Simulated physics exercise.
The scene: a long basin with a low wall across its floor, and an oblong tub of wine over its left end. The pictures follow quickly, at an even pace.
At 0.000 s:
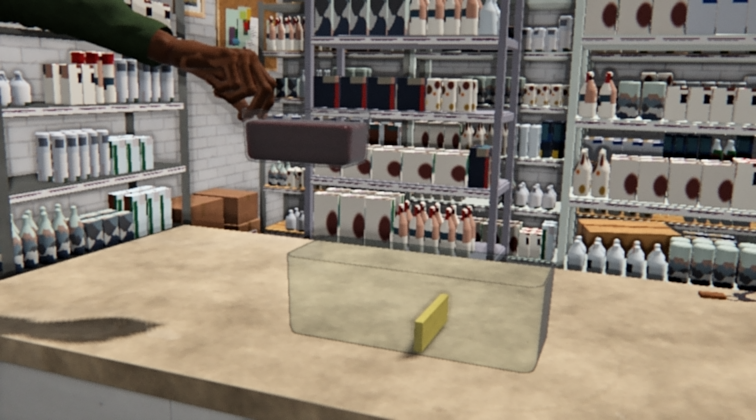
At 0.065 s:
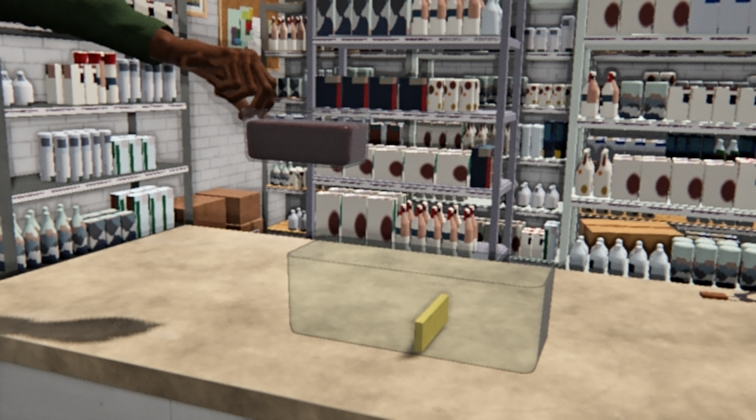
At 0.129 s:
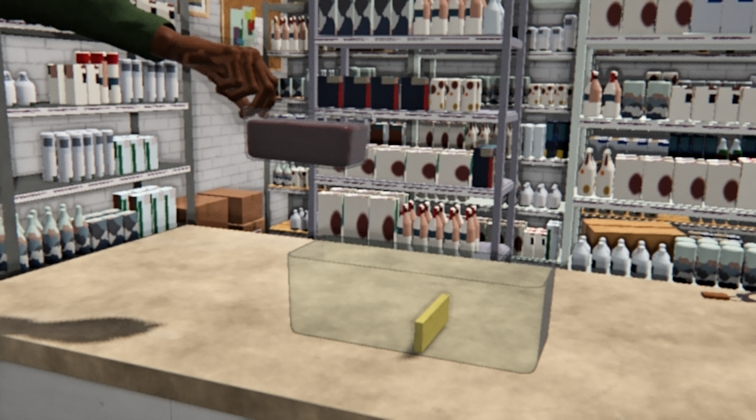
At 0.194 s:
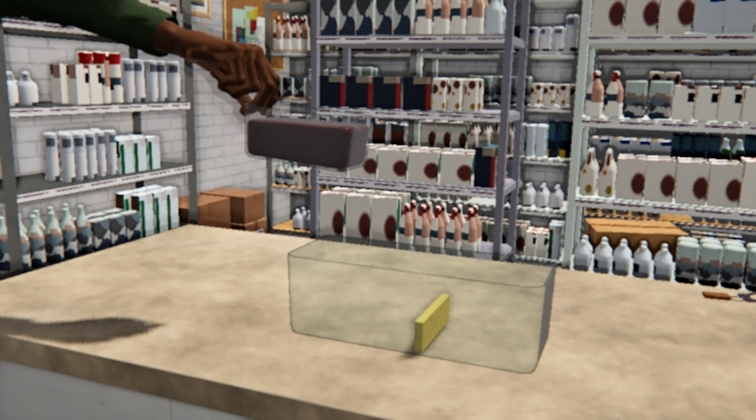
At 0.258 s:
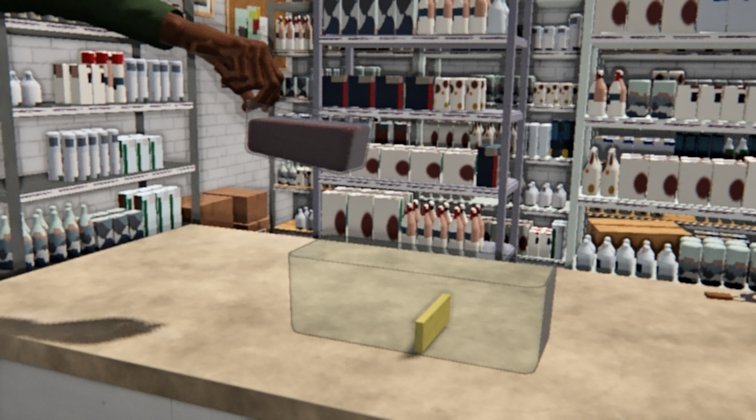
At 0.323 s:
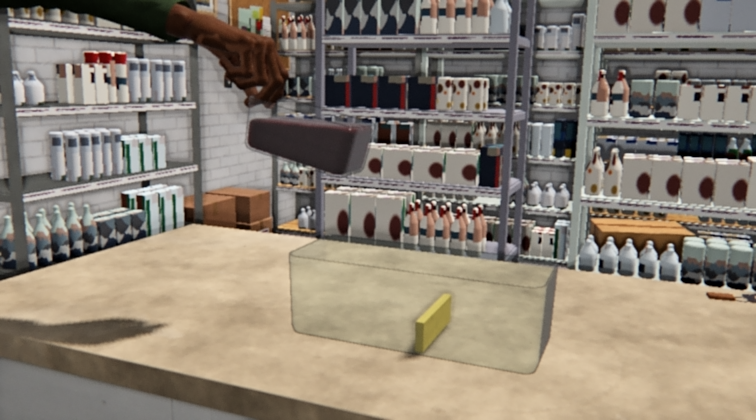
At first, a hand hangs beside a dark oblong tub held level above the left end of a long, clear basin, which sits on a counter with a low yellow wall across its floor. Then the tub slowly tilts, its right end dipping slightly, while the basin stays still.
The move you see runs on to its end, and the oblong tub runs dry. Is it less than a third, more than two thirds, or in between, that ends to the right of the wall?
In the end not even a third is right of the wall.
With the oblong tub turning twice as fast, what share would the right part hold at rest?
It comes to 10 per cent or so.
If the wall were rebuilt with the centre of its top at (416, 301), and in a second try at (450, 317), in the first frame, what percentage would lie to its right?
Near 40 % and 15 %.
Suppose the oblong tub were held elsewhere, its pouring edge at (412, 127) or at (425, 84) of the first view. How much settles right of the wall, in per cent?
Near 70 % and 70 %.
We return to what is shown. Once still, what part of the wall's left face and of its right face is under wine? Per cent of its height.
Left about 60, right about 10.
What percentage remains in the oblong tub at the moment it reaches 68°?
Some 35 per cent.
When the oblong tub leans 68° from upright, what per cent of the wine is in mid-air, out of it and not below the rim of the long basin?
Some 40 per cent.
A moment on, the oblong tub is tipped part way and 33 per cent is still to pour, 27 is left of the wall and 1 right of it.
Next, the oblong tub is tipped right over and 4 per cent is still to pour, 82 is left of the wall and 5 right of it.
Then the oblong tub is tipped right over and 0 per cent is still to pour, 86 is left of the wall and 10 right of it.
Later the oblong tub is tipped right over and 0 per cent is still to pour, 86 is left of the wall and 10 right of it.
Finally, 86 per cent lies left of the wall, 10 right of it and 4 outside.
